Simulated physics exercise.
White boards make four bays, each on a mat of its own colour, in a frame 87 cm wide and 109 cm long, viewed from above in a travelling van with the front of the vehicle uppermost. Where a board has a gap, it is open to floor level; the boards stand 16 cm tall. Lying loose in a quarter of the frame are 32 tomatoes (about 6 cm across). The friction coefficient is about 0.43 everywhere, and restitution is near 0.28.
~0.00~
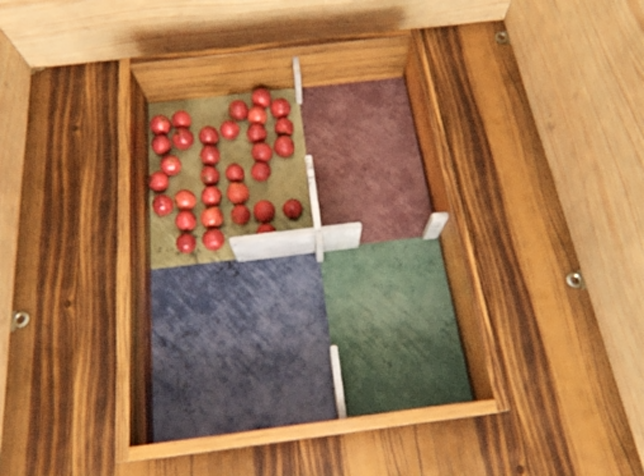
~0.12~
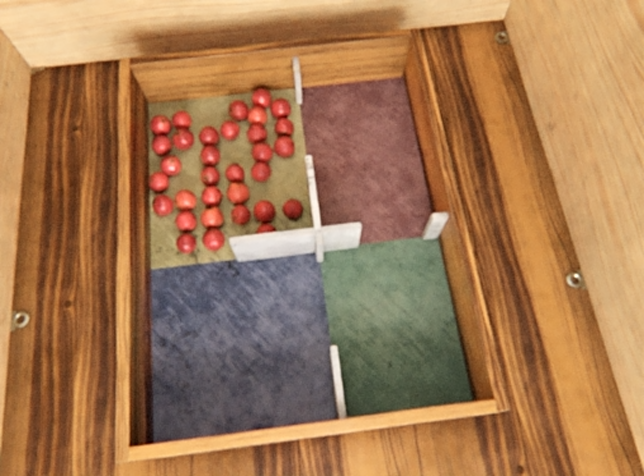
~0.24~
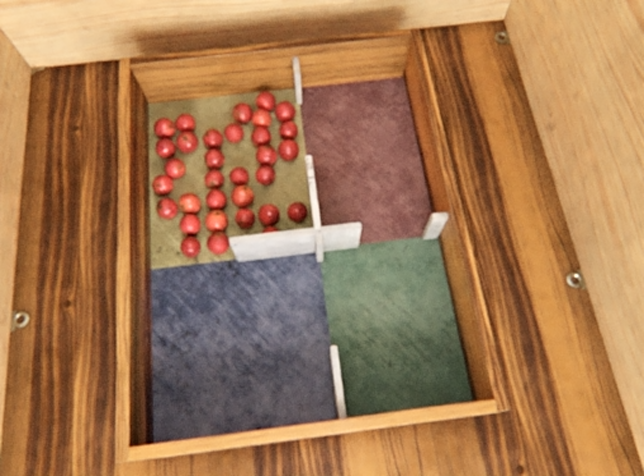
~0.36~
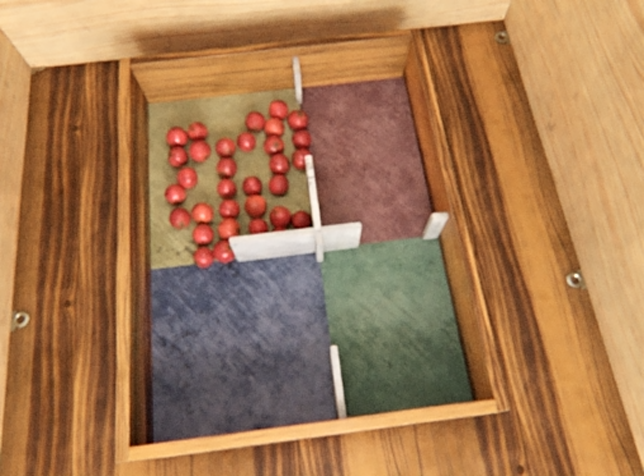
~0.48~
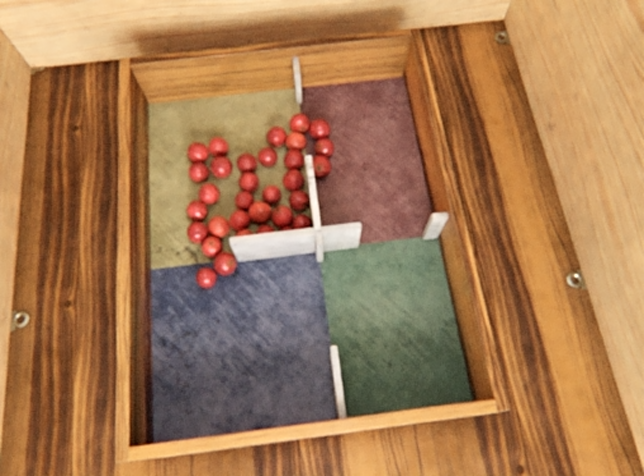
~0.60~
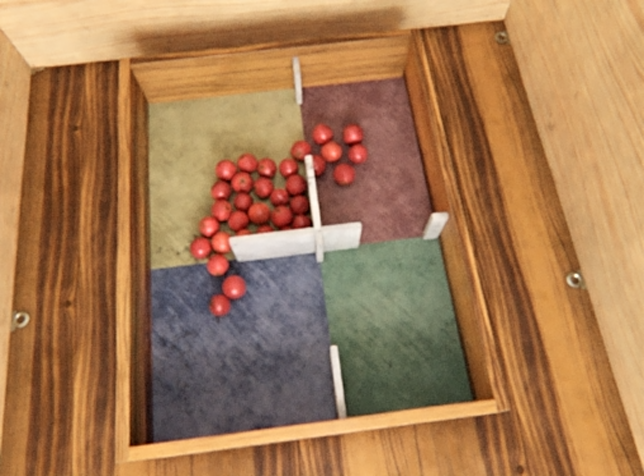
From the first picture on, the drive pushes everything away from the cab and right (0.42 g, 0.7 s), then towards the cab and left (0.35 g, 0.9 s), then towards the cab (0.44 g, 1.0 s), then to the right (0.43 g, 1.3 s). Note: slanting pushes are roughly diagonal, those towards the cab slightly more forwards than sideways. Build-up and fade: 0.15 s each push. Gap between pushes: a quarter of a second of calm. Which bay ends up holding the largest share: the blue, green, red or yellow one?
The red one.
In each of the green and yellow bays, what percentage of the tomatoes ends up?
The green bay holds 0 per cent and the yellow bay 30 per cent.
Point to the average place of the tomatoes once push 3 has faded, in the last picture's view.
At about (214, 130).
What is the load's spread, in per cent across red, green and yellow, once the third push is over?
The load sits as red 10 per cent, green 0 per cent and yellow 90 per cent.
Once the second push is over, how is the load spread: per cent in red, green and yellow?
At that point the shares are red 10, green 0 and yellow 90 per cent.
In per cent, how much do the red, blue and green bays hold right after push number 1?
Red 20, blue 20, green 0 %.
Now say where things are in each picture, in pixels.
The first frame shows middle of the blue mat (240, 344); middle of the green mat (394, 324); middle of the red mat (365, 156); middle of the yellow mat (228, 172); 32 in the yellow bay; the tomato farthest behind, in the direction of the first push, is at (161, 125).
In the second frame, 32 in the yellow bay; the tomato farthest behind, in the direction of the first push, is at (161, 126).
In the third frame, 32 in the yellow bay; the tomato farthest behind, in the direction of the first push, is at (165, 129).
In the fourth frame, 32 in the yellow bay; the tomato farthest behind, in the direction of the first push, is at (177, 137).
In the fifth frame, 3 in the red bay, 2 in the blue bay and 27 in the yellow bay; the tomato farthest behind, in the direction of the first push, is at (198, 153).
In the sixth frame, 6 in the red bay, 3 in the blue bay and 23 in the yellow bay; the tomato farthest behind, in the direction of the first push, is at (226, 170).
After push 1 (0.94 s), 8 in the red bay, 6 in the blue bay and 18 in the yellow bay.
After push 2 (2.09 s), 3 in the red bay and 29 in the yellow bay.
After push 3 (3.34 s), 3 in the red bay and 29 in the yellow bay.
After push 4 (4.89 s), 22 in the red bay, 1 in the green bay and 9 in the yellow bay.
Final count (at 5.68 s), 22 in the red bay, 1 in the green bay and 9 in the yellow bay.
